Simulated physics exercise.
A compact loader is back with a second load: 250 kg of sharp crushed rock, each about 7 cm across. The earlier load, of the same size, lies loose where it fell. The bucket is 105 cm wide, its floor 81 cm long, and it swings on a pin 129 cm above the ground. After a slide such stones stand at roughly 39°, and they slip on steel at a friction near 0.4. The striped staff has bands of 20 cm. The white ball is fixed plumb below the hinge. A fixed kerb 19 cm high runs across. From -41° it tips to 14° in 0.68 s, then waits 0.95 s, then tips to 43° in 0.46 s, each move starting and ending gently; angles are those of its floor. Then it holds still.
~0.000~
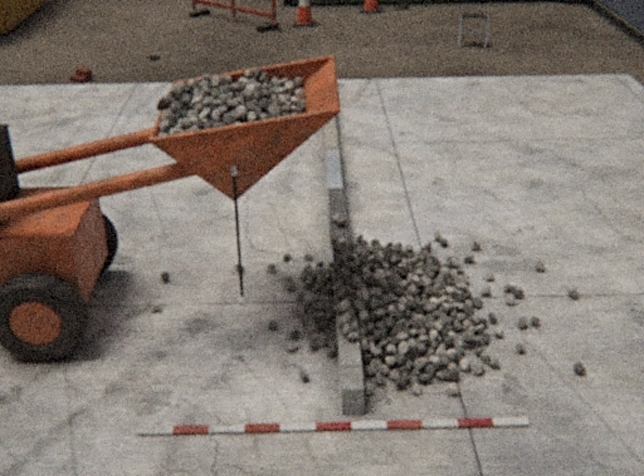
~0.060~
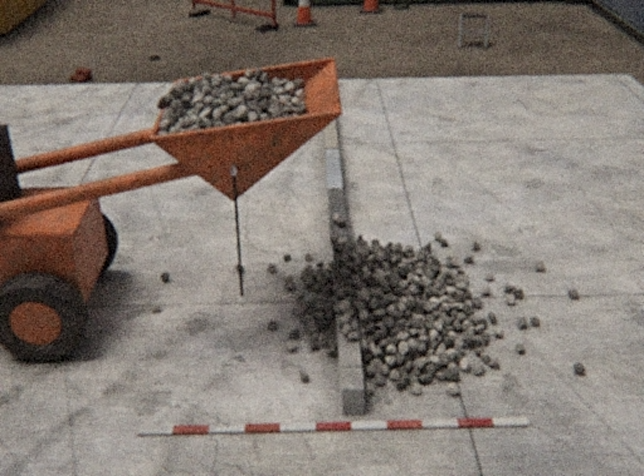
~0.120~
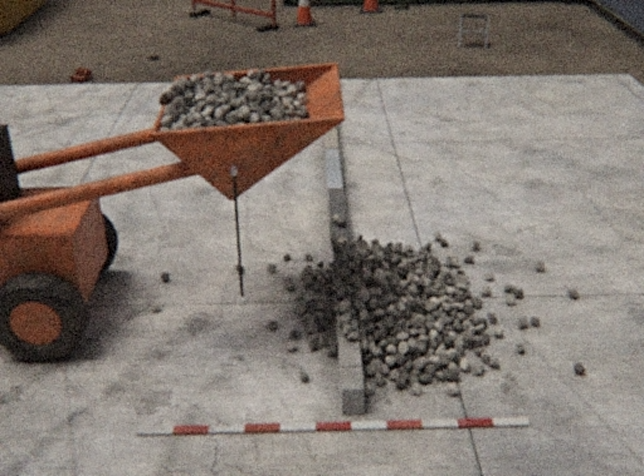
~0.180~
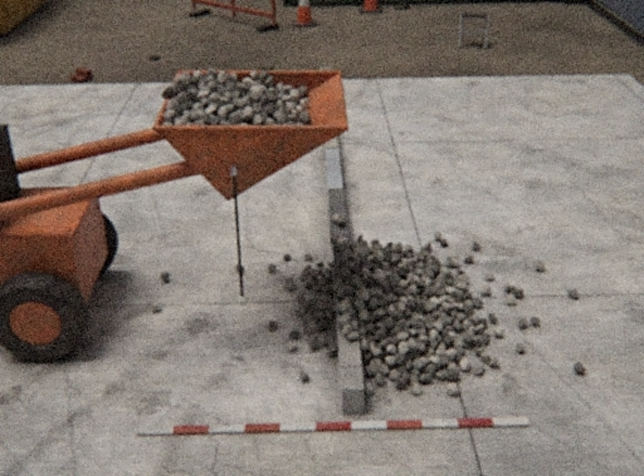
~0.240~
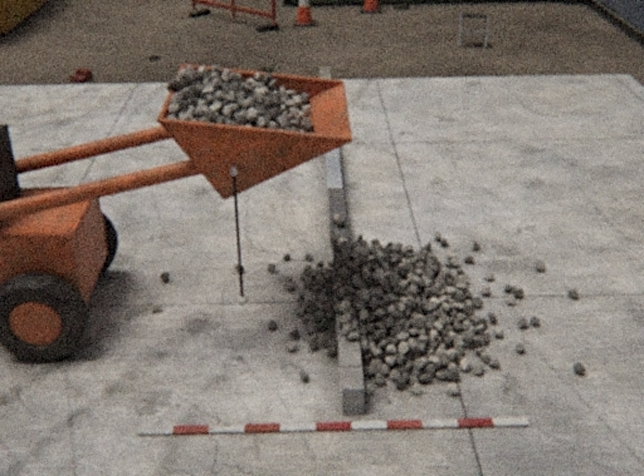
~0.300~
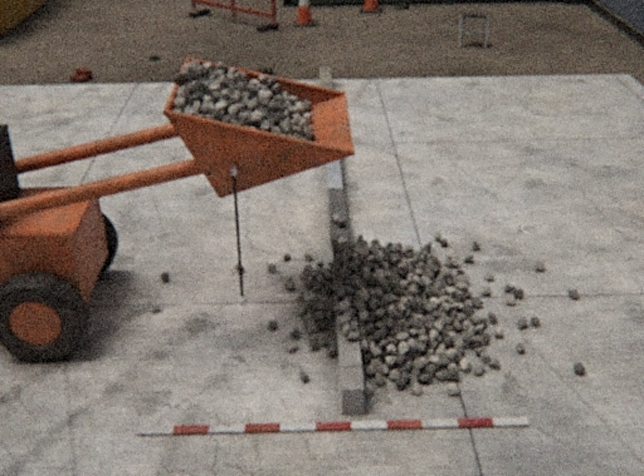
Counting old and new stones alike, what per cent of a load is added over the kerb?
Close to 60 parts in a hundred.
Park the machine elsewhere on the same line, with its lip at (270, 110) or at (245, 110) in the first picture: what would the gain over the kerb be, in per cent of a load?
About 5 and 0 per cent.
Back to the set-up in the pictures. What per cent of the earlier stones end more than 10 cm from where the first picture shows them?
About 0 per cent.
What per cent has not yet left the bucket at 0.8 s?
About 100 per cent.
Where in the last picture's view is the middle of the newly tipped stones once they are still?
Around (365, 290).
After 0.5 s the floor is at 5°; in per cent of one load, 100 in the bucket, 13 on this side of the kerb, 87 over the kerb; the foremost stones are at (535, 305).
After 0.8 s the floor is at 14°; in per cent of one load, 100 in the bucket, 13 on this side of the kerb, 87 over the kerb; the foremost stones are at (535, 305).
After 2.5 s the floor is at 43°; in per cent of one load, 10 in the bucket, 65 on this side of the kerb, 125 over the kerb; the foremost stones are at (538, 296).
After 5.0 s the floor is at 43°; in per cent of one load, 0 in the bucket, 53 on this side of the kerb, 147 over the kerb; the foremost stones are at (538, 295). Net gain over the kerb, 60.
